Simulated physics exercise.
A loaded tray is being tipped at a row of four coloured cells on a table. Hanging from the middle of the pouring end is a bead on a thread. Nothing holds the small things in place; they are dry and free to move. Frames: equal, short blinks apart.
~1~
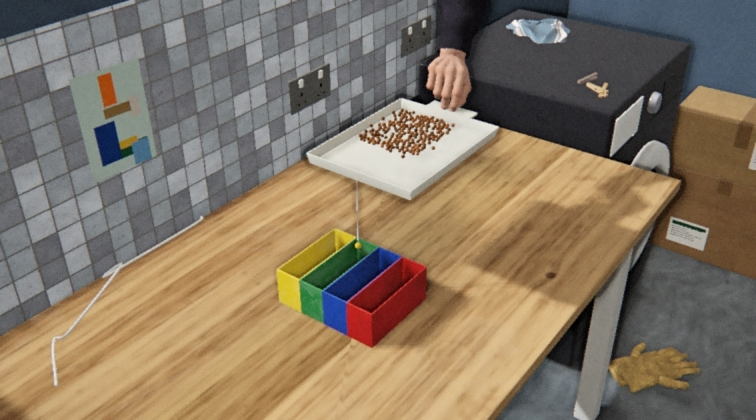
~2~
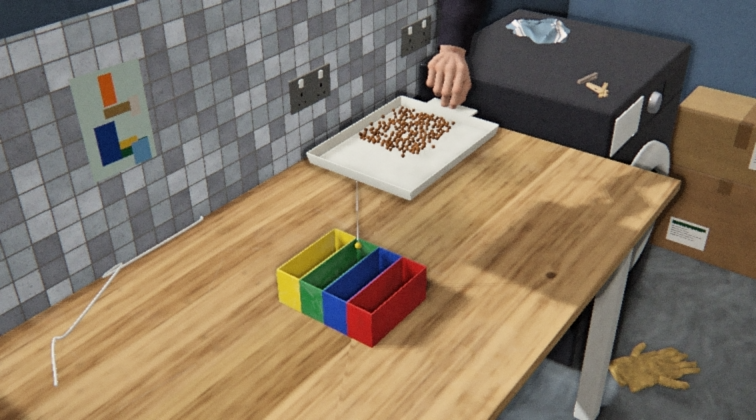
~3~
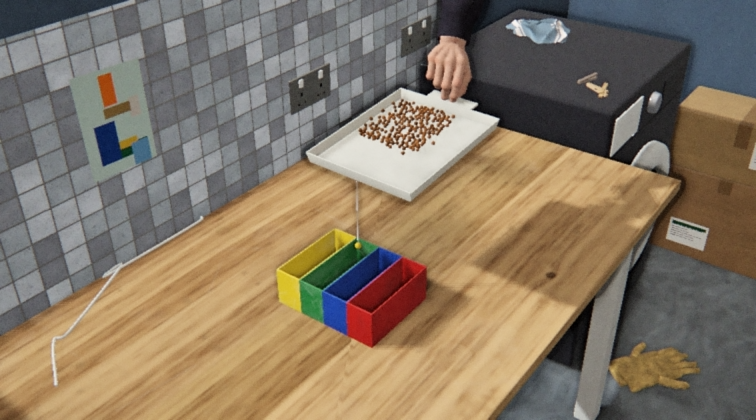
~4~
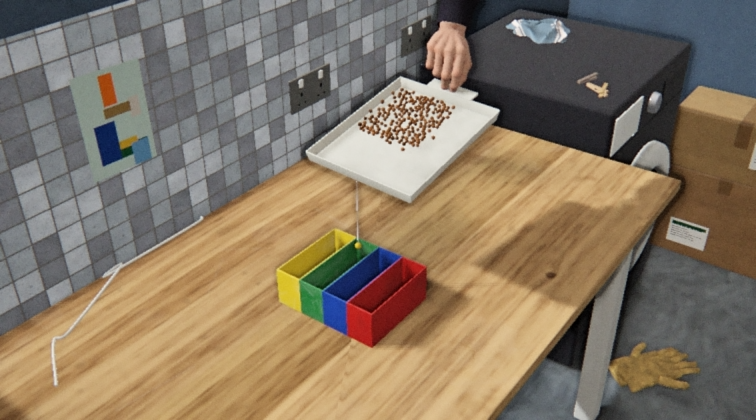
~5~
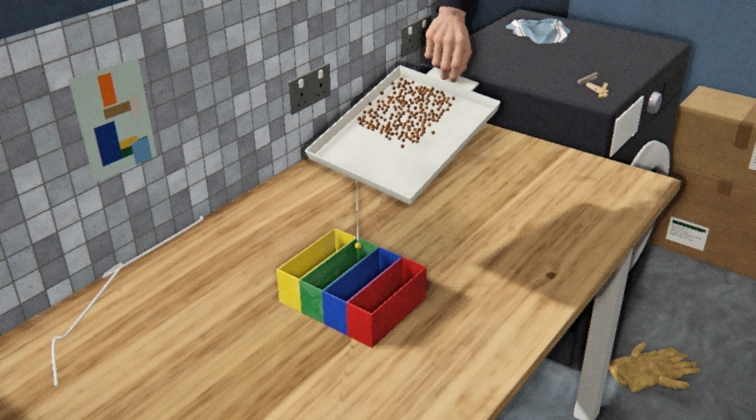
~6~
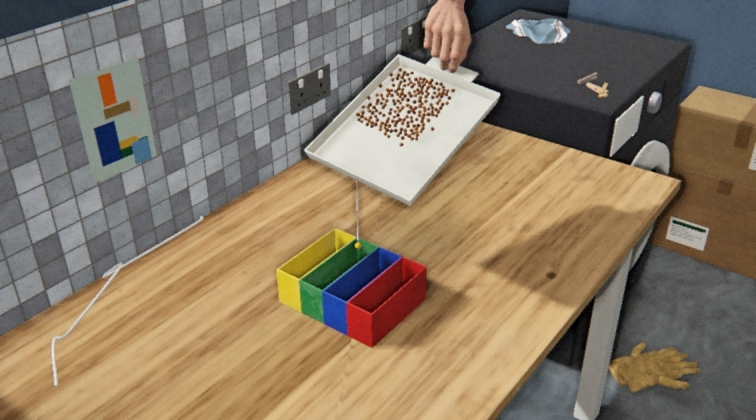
A hand at the far end holds a white tray of small brown balls over a wooden table, seen from above at an angle beside a grey tiled wall. Below the tray's near edge, a bead hangs on a thread by yellow, green, blue and red cells, with a black box behind. The hand steadily raises the far end, tilting the tray towards its near right corner, while the camera stays still.
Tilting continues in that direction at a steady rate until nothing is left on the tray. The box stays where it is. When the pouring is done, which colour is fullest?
Fullest: The red cell.
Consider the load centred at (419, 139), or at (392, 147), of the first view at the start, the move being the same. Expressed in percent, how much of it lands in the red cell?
It would be 70 in a hundred, and then 60 in a hundred.
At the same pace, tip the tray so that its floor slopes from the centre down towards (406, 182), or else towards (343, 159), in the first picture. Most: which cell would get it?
First aim: The red one. Second aim: The cell in yellow.
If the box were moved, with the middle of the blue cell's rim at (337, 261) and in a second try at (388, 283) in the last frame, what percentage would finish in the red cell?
It would be near 10 per cent first and near 20 per cent second.
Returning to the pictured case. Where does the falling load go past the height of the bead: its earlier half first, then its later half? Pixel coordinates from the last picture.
First close to (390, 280), next close to (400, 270).
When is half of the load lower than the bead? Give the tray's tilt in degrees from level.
Angle: Approx. 100 degrees.
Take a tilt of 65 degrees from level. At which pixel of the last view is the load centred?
In the last view, the load is centred close to (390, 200).
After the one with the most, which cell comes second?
Second place goes to the blue one.
Soon after the last picture, tray tipped steeply; about two thirds on the tray; a stray few in the red cell; a stray few in the blue cell; about a quarter falling or outside the box.
A little later, tray tipped past a quarter turn; about a third on the tray; about a quarter in the red cell; a small part in the blue cell; a stray few in the green cell; about a quarter falling or outside the box.
Later still, tray tipped past a quarter turn; about two thirds in the red cell; about a quarter in the blue cell; a stray few in the green cell; a stray few in the yellow cell; about a quarter falling or outside the box.
At rest, tray tipped past a quarter turn; about two thirds in the red cell; about a quarter in the blue cell; a stray few in the green cell; a stray few in the yellow cell; about a quarter outside the box.
